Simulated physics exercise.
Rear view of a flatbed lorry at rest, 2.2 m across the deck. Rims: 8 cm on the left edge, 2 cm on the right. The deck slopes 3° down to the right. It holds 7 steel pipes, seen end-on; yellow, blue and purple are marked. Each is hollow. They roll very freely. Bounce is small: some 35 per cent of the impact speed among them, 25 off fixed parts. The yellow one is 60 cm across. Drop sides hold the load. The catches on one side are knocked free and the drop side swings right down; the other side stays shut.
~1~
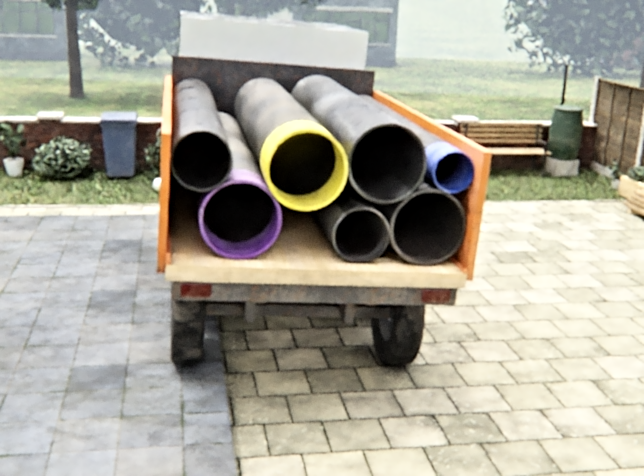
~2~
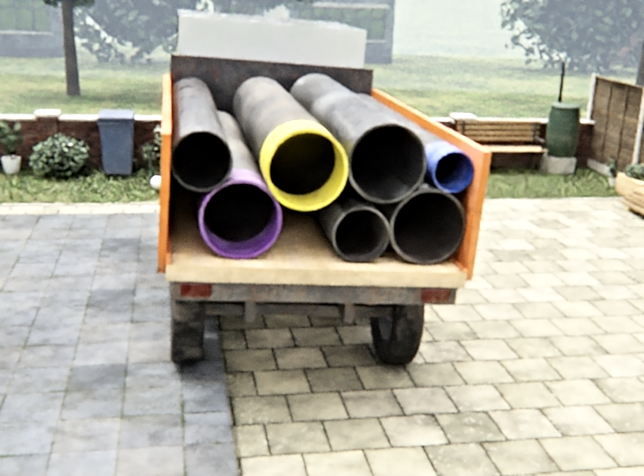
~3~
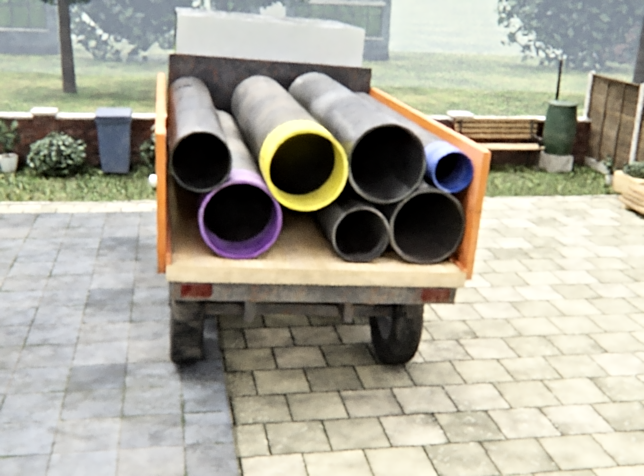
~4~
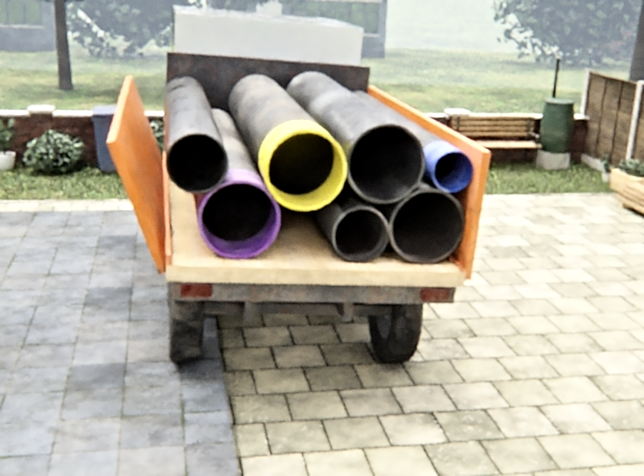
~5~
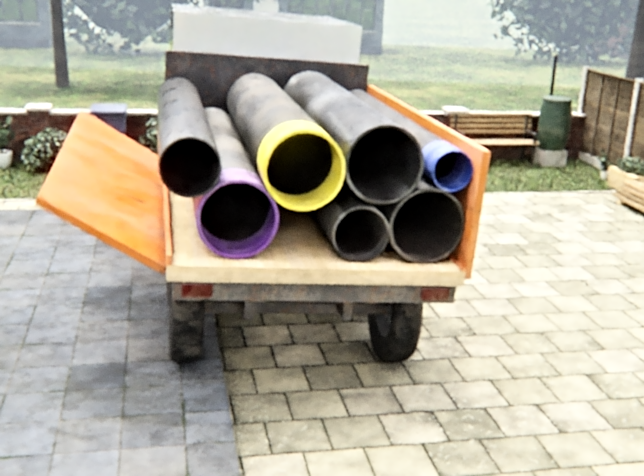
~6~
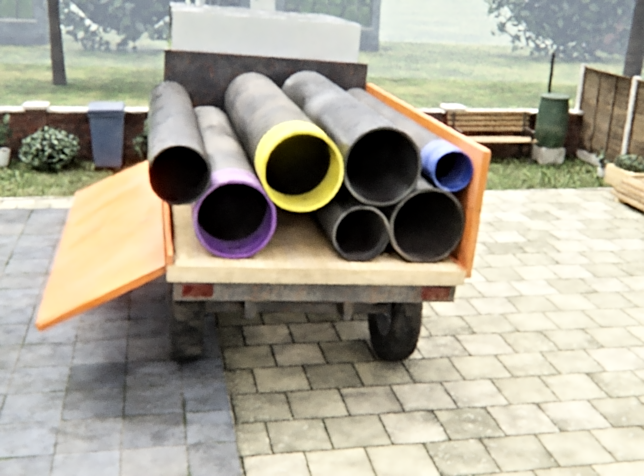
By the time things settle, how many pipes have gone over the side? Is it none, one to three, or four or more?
It is one to three; here the count comes to 1.
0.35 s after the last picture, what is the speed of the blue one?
About 0.1 m/s.
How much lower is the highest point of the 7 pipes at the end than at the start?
Roughly 5 cm.
Another 0.4 s on from the last picture, yellow is up on others, 95 cm from the left edge, rolling left; blue is up on others, 15 cm from the right edge; purple is on the deck, 35 cm from the left edge, rolling left; 1 of 7 is off.
Another 0.6 s on from the last picture, yellow is on the deck, 90 cm from the left edge; purple is on the deck, 25 cm from the left edge, rolling left; still the same for blue; 1 of 7 is off.
In the end (2.6 s after the last picture), yellow is on the deck, 90 cm from the left edge; blue is up on others, 15 cm from the right edge; purple is on the deck, 30 cm from the left edge; 1 of 7 is off.
